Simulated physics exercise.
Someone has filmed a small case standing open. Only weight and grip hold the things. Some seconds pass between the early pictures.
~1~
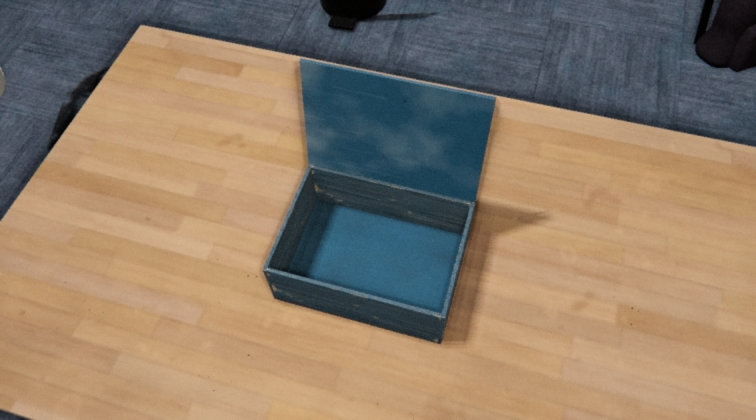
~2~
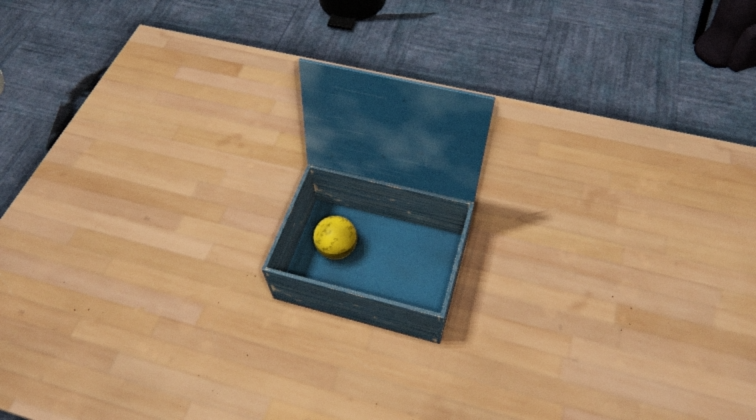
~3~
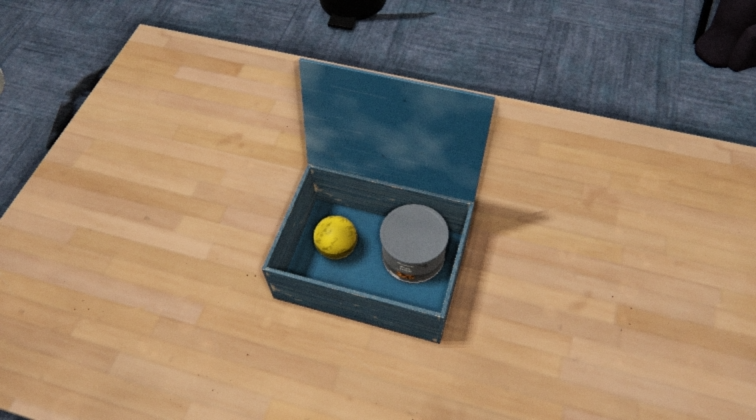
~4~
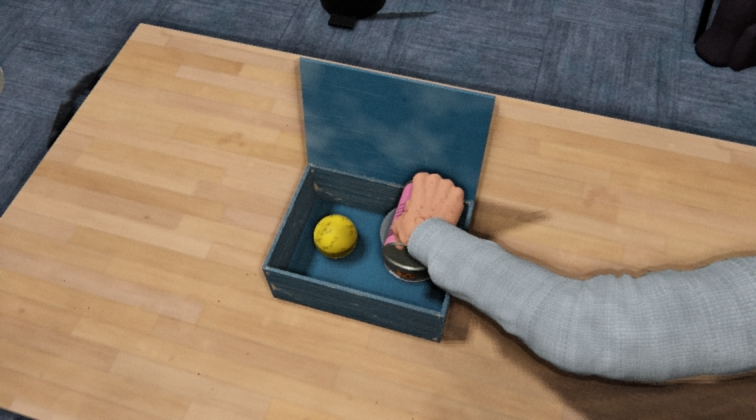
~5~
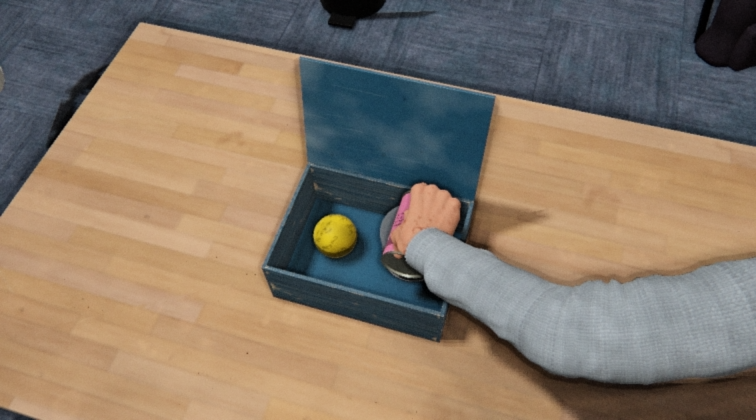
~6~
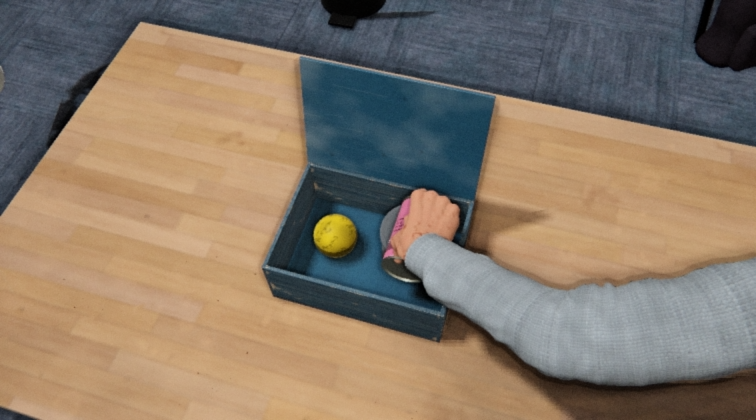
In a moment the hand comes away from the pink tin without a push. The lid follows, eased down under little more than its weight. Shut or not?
The lid is held up.
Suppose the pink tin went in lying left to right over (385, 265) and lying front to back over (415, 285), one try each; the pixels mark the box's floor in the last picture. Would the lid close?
In the first case it sits on the rim; in the second case it is held up.
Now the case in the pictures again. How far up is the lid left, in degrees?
About 45°.
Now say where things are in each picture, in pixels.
The last thing is not in view yet, in the first frame.
The last thing is not in view yet, in the second frame.
The last thing is not in view yet; grey tub (414, 244), in the third frame.
Still above its spot, in the fourth frame.
Still above its spot, in the fifth frame.
In place under the hand, in the sixth frame.
Then, 1.30 s later than the last frame, lid 82° above the rim.
Then, 1.70 s later than the last frame, lid 47° above the rim.
When it is over, lid 47° above the rim; all 3 as before. End places, in pixels of the last picture, pink tin near (415, 240).
